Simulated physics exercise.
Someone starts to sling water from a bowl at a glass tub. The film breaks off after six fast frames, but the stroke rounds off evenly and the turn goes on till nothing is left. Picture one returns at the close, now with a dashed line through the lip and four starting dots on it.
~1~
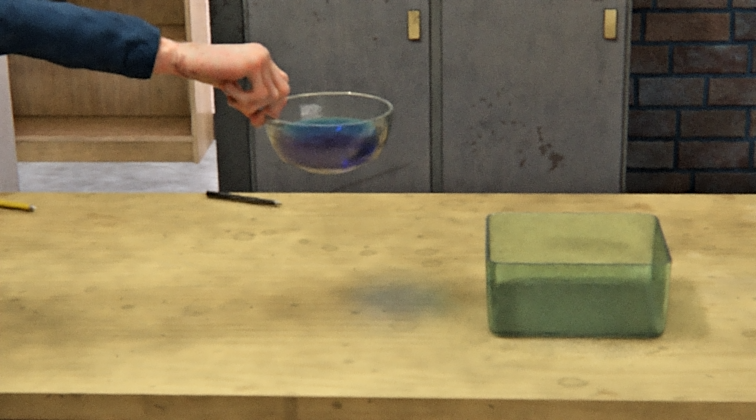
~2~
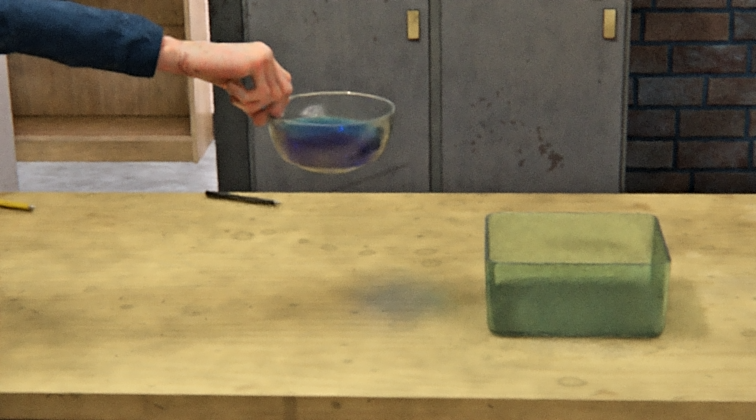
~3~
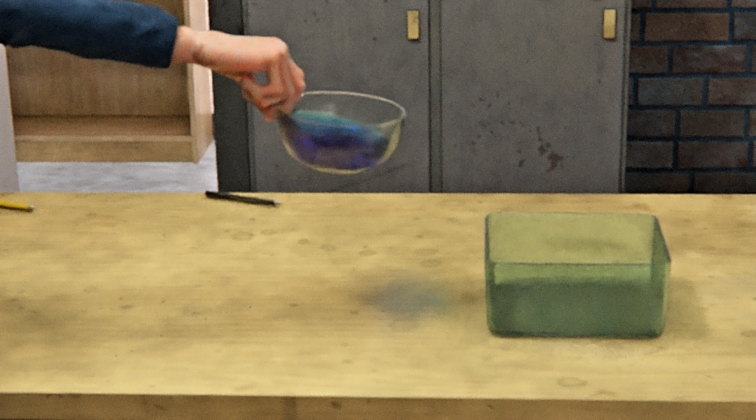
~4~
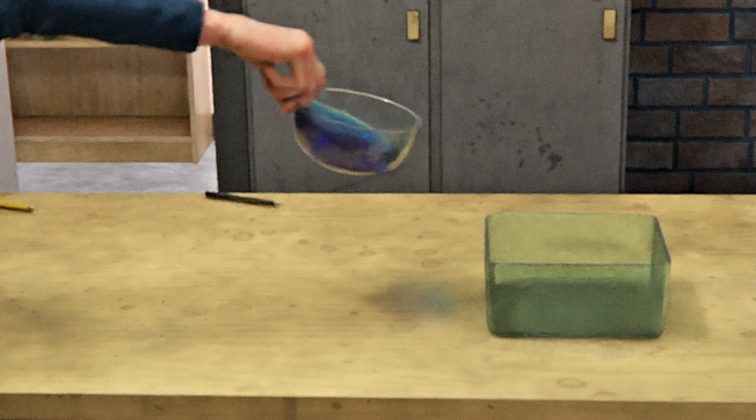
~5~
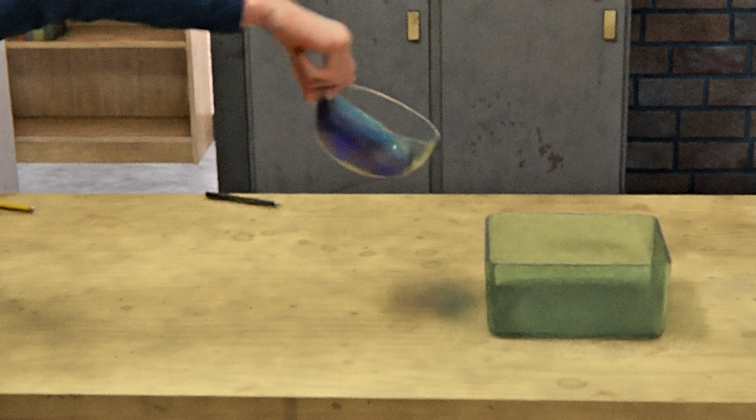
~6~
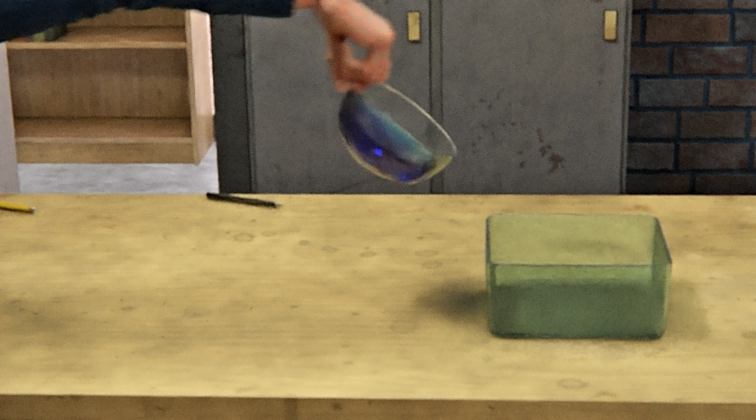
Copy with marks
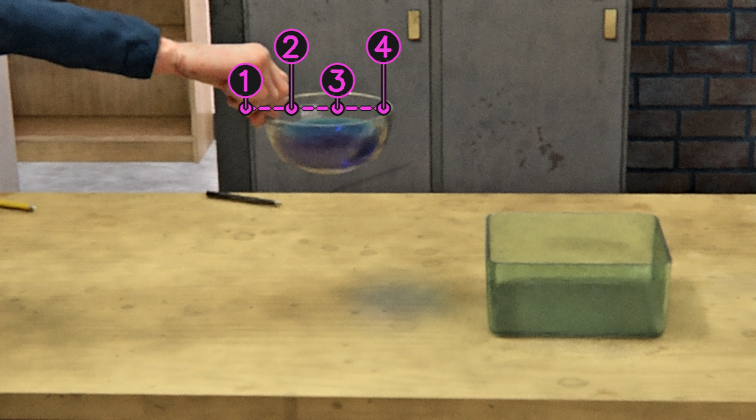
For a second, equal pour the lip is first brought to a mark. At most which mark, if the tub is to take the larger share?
I would pick place 3.
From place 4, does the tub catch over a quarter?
Yes, it does.
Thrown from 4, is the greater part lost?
No, not at all.
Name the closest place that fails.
The answer is 2.
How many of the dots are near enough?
Two.
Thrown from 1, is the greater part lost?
Yes, that goes wrong.
In magenta, 1 at (245, 108); 2 at (291, 108); 3 at (337, 108); 4 at (383, 108).
Choosing 1, about 0 % lands in the tub, 96 % falls short and 4 % goes beside or beyond.
Choosing 2, about 28 % lands in the tub, 66 % falls short and 6 % goes beside or beyond.
Choosing 3, about 67 % lands in the tub, 19 % falls short and 14 % goes beside or beyond.
Choosing 4, about 85 % lands in the tub, 9 % falls short and 6 % goes beside or beyond.
